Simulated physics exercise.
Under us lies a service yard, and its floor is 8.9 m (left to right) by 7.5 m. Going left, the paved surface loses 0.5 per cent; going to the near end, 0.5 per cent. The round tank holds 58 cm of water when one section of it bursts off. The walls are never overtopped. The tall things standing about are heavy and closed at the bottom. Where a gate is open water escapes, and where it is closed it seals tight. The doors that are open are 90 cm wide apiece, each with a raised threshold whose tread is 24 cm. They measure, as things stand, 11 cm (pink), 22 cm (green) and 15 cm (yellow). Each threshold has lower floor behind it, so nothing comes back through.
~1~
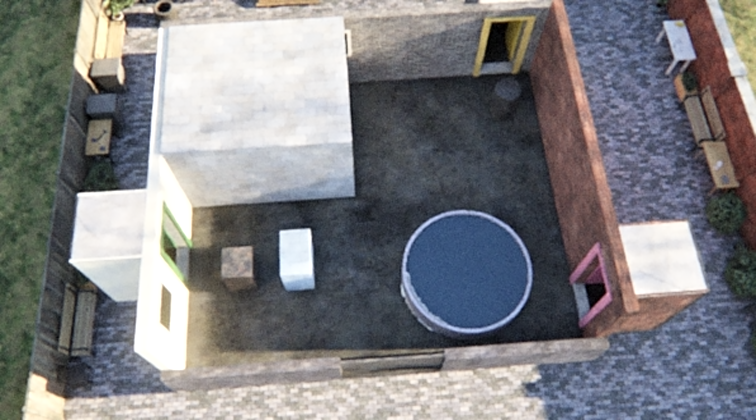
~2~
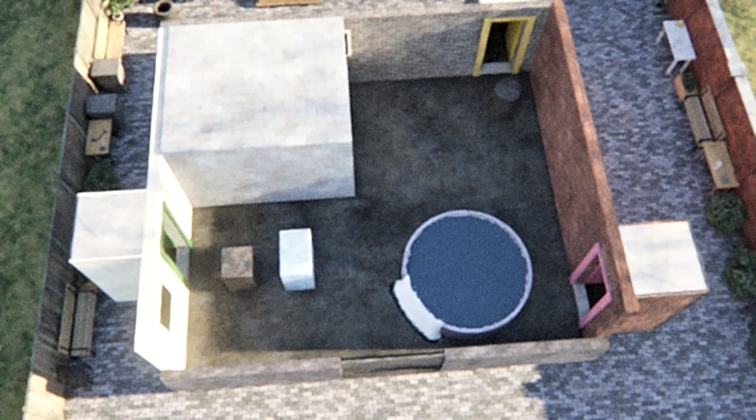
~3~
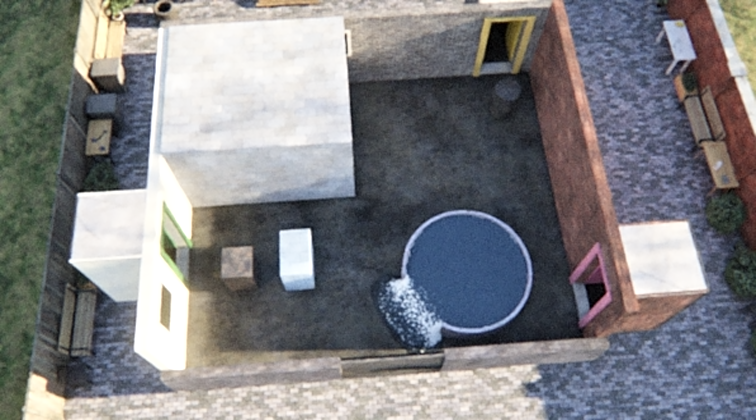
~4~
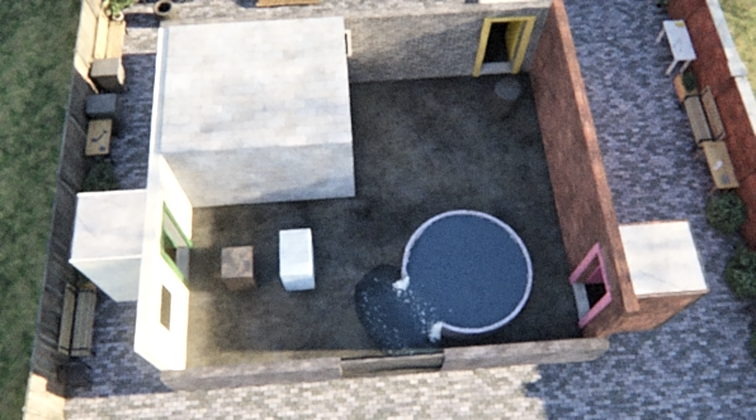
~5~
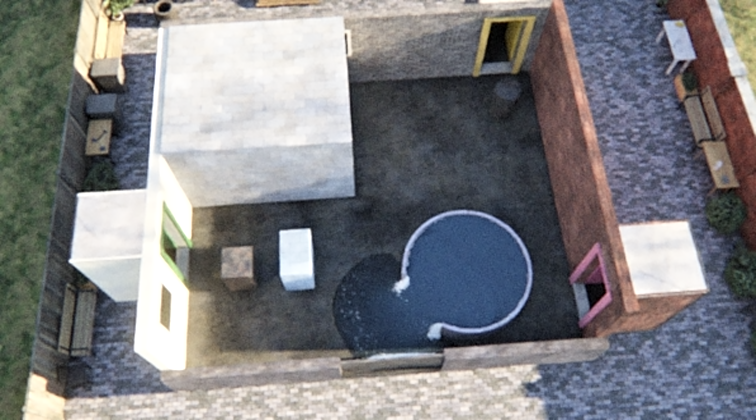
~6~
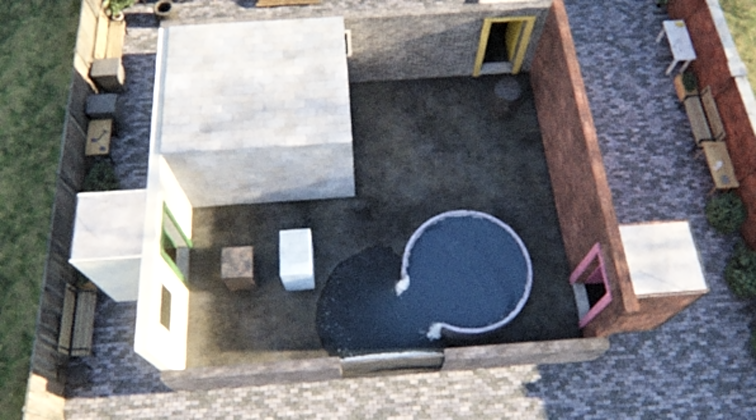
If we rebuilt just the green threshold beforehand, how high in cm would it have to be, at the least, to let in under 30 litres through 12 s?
I would say 14 cm at minimum.
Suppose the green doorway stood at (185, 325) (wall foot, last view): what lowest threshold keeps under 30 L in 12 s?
It needs about 30 cm.
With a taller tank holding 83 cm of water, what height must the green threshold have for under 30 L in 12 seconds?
The step needs to be some 21 cm.
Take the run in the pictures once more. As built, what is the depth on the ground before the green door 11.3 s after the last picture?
Lab note: Depth approx. 13.0 cm.
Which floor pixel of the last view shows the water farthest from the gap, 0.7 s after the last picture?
I'd put the front's tip around (209, 375).
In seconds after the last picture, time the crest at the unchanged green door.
Peak time: Around 3.0 s.
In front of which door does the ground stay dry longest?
It would be the yellow door.
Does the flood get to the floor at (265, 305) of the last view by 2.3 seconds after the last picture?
It is wet.
Then, 0.7 s after the last picture water covers 20 % of the floor, deepest (38 cm) near (397, 361); it has not reached the green door.
Then, 2.3 s after the last picture water covers 35 % of the floor, deepest (40 cm) near (204, 304); 16 cm at the green door, 0 litres in over its 22 cm threshold.
Then, 11.3 s after the last picture water covers 85 % of the floor, deepest (18 cm) near (185, 377); 13 cm at the green door, 1 litre in over its 22 cm threshold.
At the green door as built, the water peaked near 20 cm, 3.1 s after the last picture.
Run again over the same 12 s with other heights there, 58 litres in over 12 cm, 13 litres over 16 cm. The limit of 30 litres is kept from about 14 cm up.
